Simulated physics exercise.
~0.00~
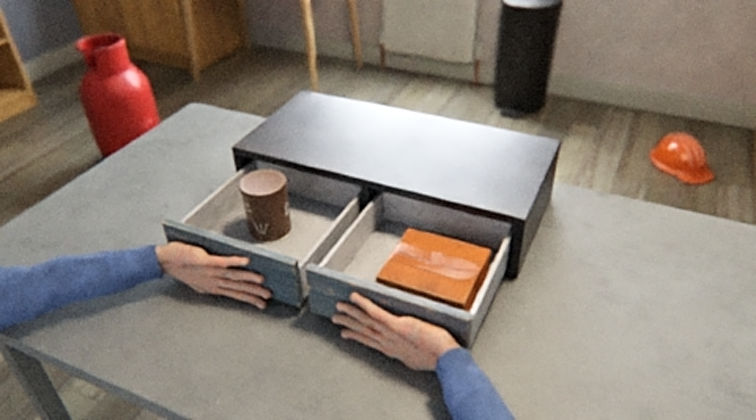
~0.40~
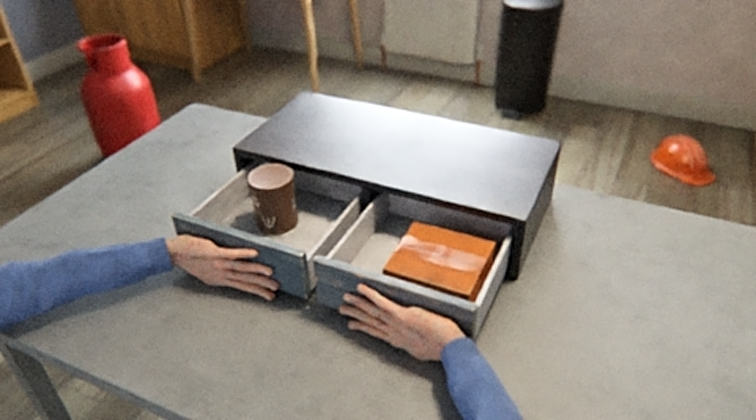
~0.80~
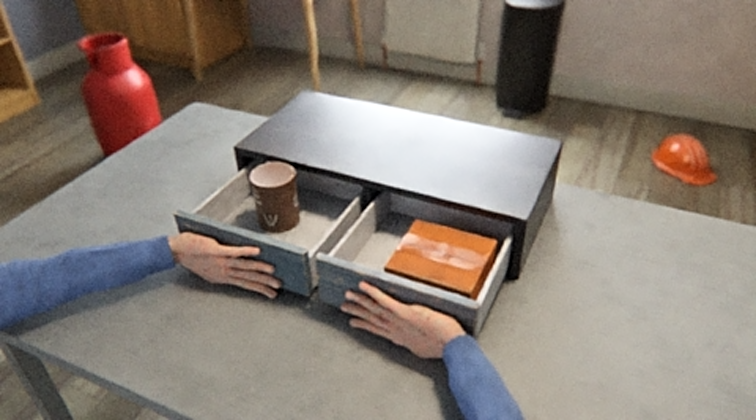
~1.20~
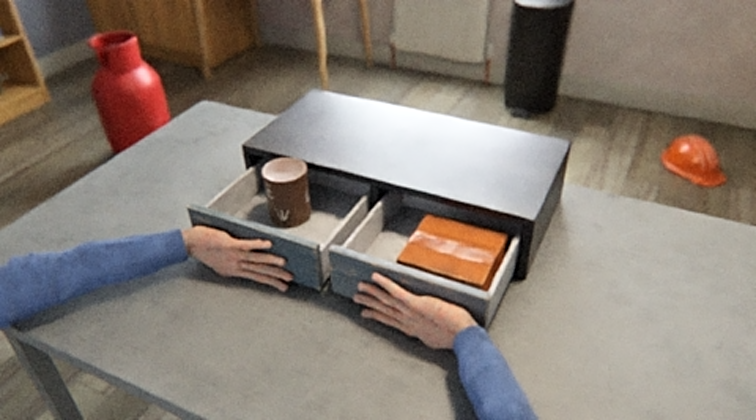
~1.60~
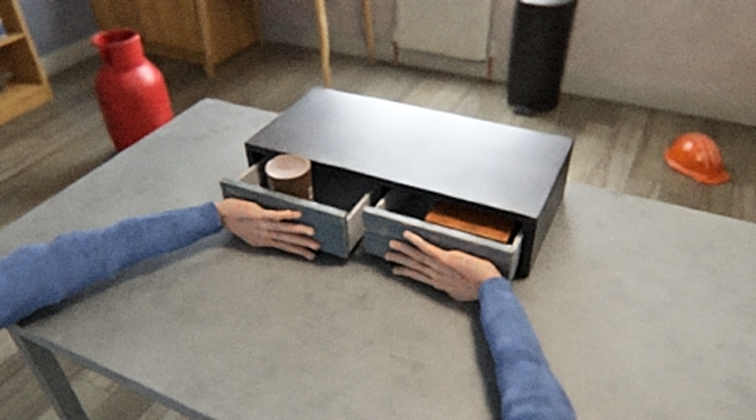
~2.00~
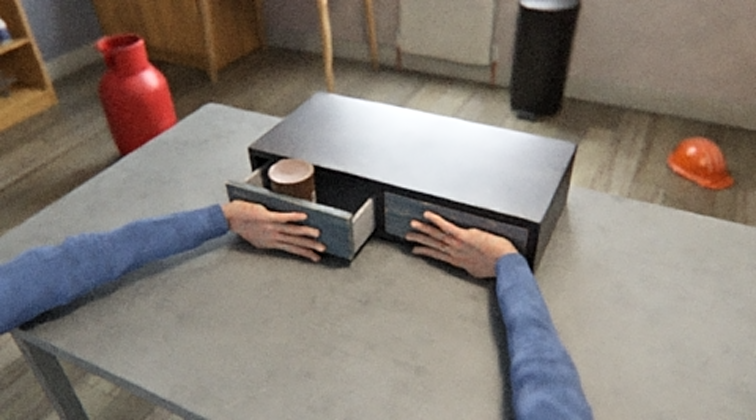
Two open drawers, the left holding a brown cup and the right an orange box, were pushed by a pair of hands towards a dark cabinet on a grey table; the right one closed fully, but the left stuck partway out, its cup still upright.
